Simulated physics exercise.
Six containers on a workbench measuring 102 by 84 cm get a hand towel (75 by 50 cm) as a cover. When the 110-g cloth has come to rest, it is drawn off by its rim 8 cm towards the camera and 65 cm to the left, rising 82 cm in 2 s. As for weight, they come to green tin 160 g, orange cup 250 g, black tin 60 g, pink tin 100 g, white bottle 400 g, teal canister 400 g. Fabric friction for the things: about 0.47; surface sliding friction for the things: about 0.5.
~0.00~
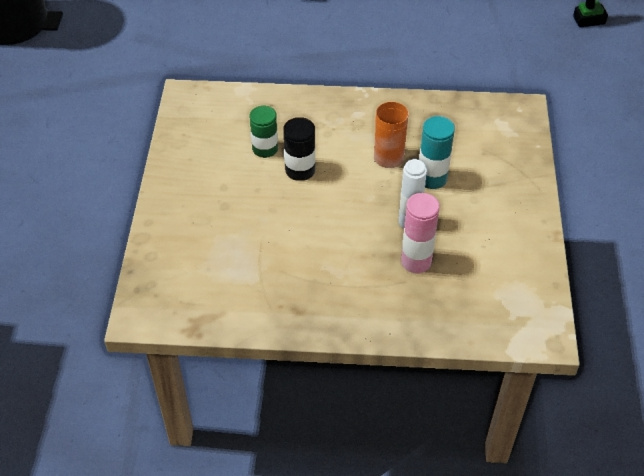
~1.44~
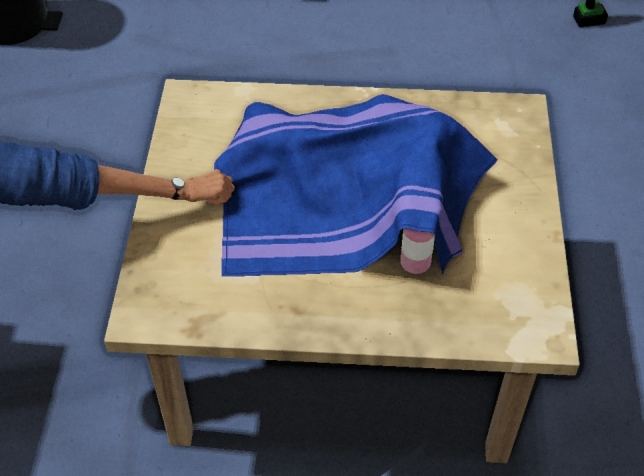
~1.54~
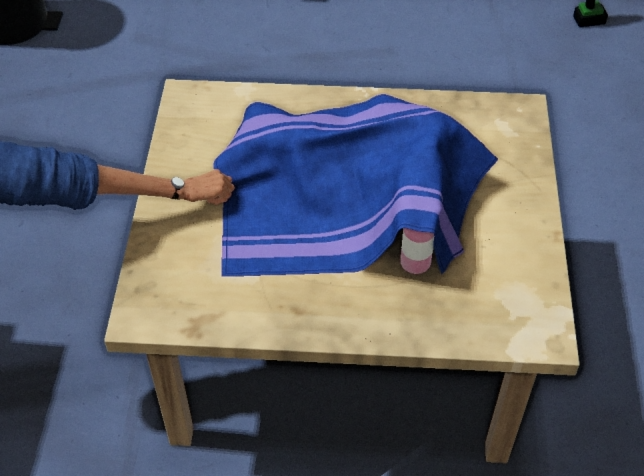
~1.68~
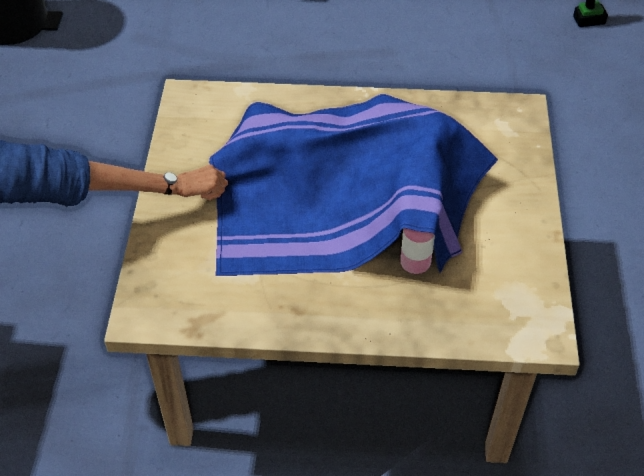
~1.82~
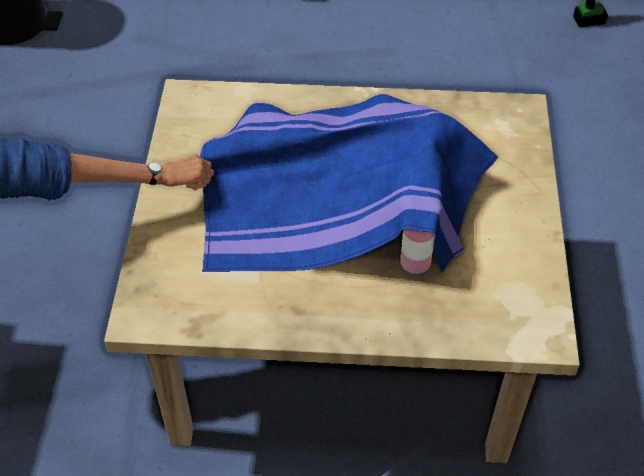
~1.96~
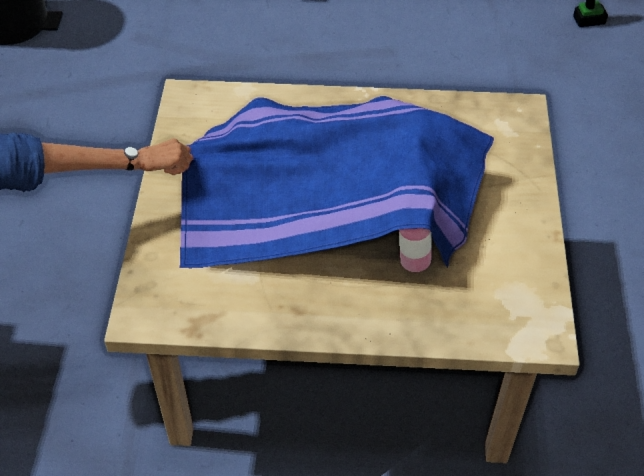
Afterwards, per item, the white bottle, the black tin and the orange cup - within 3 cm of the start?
White bottle - yes, black tin - no, orange cup - yes.
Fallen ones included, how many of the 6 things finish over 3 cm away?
Count recorded: 2.
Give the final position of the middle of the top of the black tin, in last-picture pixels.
Resting point is at approximately (246, 170).
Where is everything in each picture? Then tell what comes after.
In the first frame, teal canister (439, 127), 18 cm tall; green tin (263, 114), 12 cm tall; pink tin (423, 205), 20 cm tall; orange cup (392, 113), 15 cm tall; black tin (299, 128), 15 cm tall; white bottle (416, 166), 19 cm tall.
In the second frame, hand towel corners (222, 277) (236, 134) (471, 164) (442, 274); grip (224, 194).
In the third frame, hand towel corners (222, 277) (236, 135); grip (224, 194).
In the fourth frame, hand towel corners (216, 276) (232, 136); grip (217, 189).
In the fifth frame, hand towel corners (203, 272) (225, 136); grip (204, 179).
In the sixth frame, hand towel corners (180, 268) (211, 131) (469, 162) (447, 268); grip (183, 165).
After 2.4 s, middle of the hand towel at (255, 142); black tin 3 cm off its start, pink tin on its side, 14 cm off its start.
After 2.7 s, middle of the hand towel at (112, 128); black tin on its side, 13 cm off its start, pink tin on its side, 14 cm off its start.
After 3.1 s, middle of the hand towel at a place out of view; black tin on its side, 13 cm off its start at (247, 166), pink tin on its side, 15 cm off its start at (364, 224).
After 3.5 s, middle of the hand towel at a place out of view; black tin on its side, 13 cm off its start, pink tin on its side, 15 cm off its start.
After 4.3 s, middle of the hand towel at a place out of view; black tin on its side, 13 cm off its start at (246, 170), white bottle 0 cm off its start at (416, 166), orange cup 0 cm off its start at (392, 113), pink tin on its side, 15 cm off its start at (364, 224).
